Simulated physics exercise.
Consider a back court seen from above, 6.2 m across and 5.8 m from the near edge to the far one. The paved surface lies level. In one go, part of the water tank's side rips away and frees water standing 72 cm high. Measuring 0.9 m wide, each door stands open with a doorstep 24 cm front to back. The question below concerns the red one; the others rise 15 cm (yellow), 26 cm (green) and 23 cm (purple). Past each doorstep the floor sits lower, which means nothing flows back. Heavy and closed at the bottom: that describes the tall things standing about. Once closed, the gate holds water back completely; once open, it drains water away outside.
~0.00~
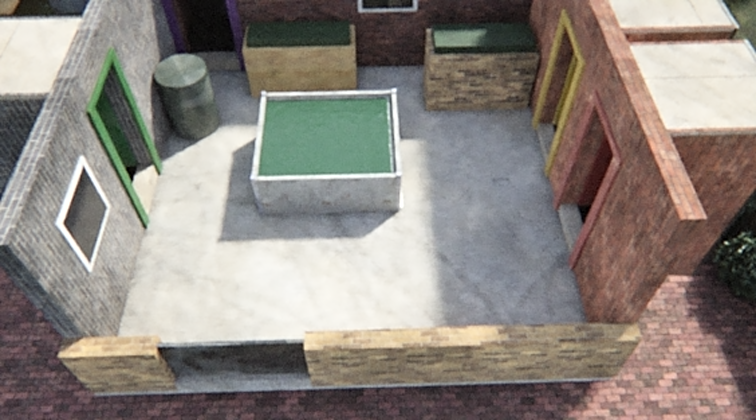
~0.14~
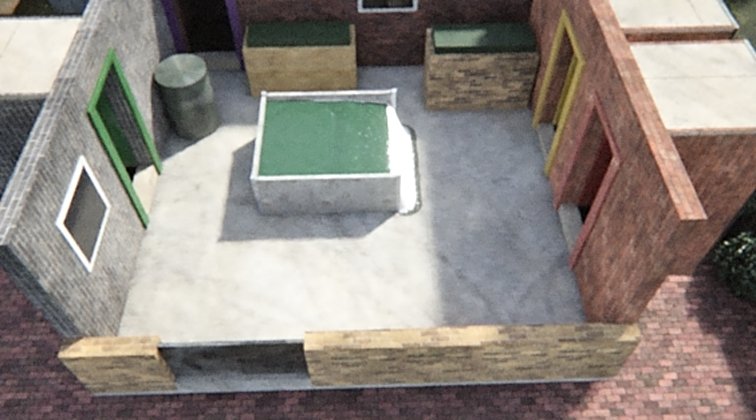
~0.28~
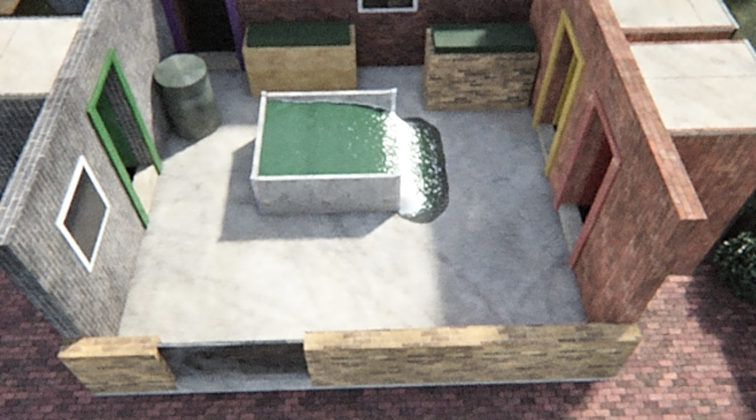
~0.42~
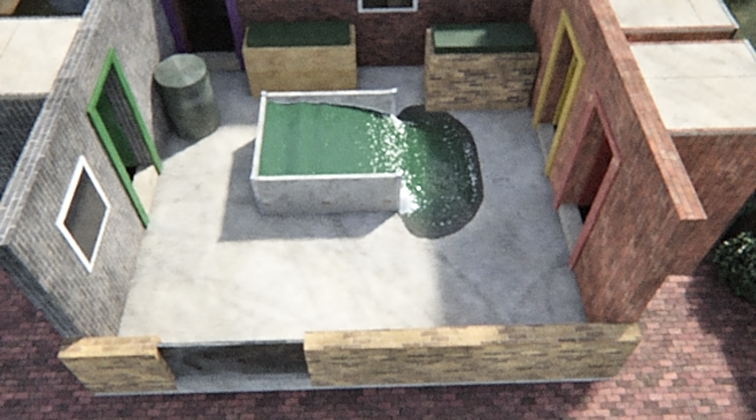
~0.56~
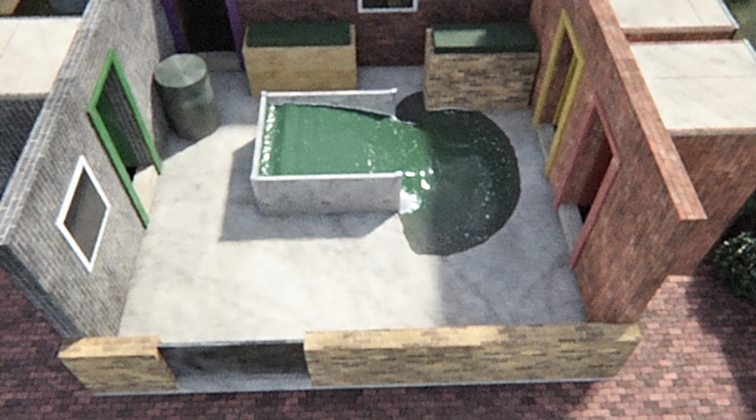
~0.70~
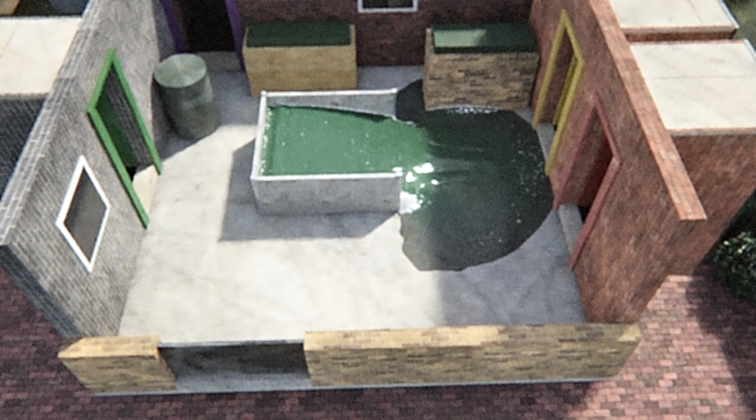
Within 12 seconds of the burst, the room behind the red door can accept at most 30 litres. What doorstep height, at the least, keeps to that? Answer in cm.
I would say about 20 cm.
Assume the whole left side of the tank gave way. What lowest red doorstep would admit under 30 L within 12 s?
About 8.0 centimetres.
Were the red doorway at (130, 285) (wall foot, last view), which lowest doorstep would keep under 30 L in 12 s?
Minimum: Close to 9.0 cm.
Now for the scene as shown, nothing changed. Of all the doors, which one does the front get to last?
Answer: Green.
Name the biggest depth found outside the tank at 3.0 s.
Max depth: Near 30 cm.
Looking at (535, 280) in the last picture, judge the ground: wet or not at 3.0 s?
At that moment it's submerged.
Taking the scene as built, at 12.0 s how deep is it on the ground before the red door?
Some 4.5 cm.
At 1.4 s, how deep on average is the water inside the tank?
About 35 cm.
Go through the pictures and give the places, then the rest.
In the first frame, the water tank at (328, 136) is whole and still, 72 cm deep; the red door at (582, 192) is dry.
In the second frame, the front is at (415, 206), 0.3 m from the gap at (394, 154); 0.4 m2 of floor is wet, 72 cm left at the back.
In the third frame, the front is at (444, 185), 0.8 m from the gap at (394, 157); 1.3 m2 of floor is wet, 72 cm left at the back.
In the fourth frame, water pours out at (394, 159) and has run 1.3 m, to (478, 187); about 10 cm deep outside, 71 cm at the back.
In the fifth frame, the gap is at (394, 159), the front 1.9 m out at (515, 180); the back of the water tank holds 64 cm.
In the sixth frame, water pours out at (394, 159) and has run 2.4 m, to (553, 191); about 7 cm deep outside, 60 cm at the back; 0.5 m in a straight line remain to the red door at (582, 192).
After 1.4 s water covers 30 % of the floor, deepest (44 cm) near (530, 118); 25 cm at the red door, 2 litres in over its 18 cm doorstep.
After 3.0 s water covers 40 % of the floor, deepest (30 cm) near (577, 353); 21 cm at the red door, 39 litres in over its 18 cm doorstep.
After 12.0 s water covers 100 % of the floor, deepest (13 cm) near (185, 71); 5 cm at the red door, 43 litres in over its 18 cm doorstep.
At the red door as built, the water arrived by 0.9 s and peaked near 27 cm at 1.8 s.
With a doorstep of 18 cm, 44 litres would have come in within the 12 s; with 24.5 cm, 8 litres. So under 30 litres takes about 20 cm.
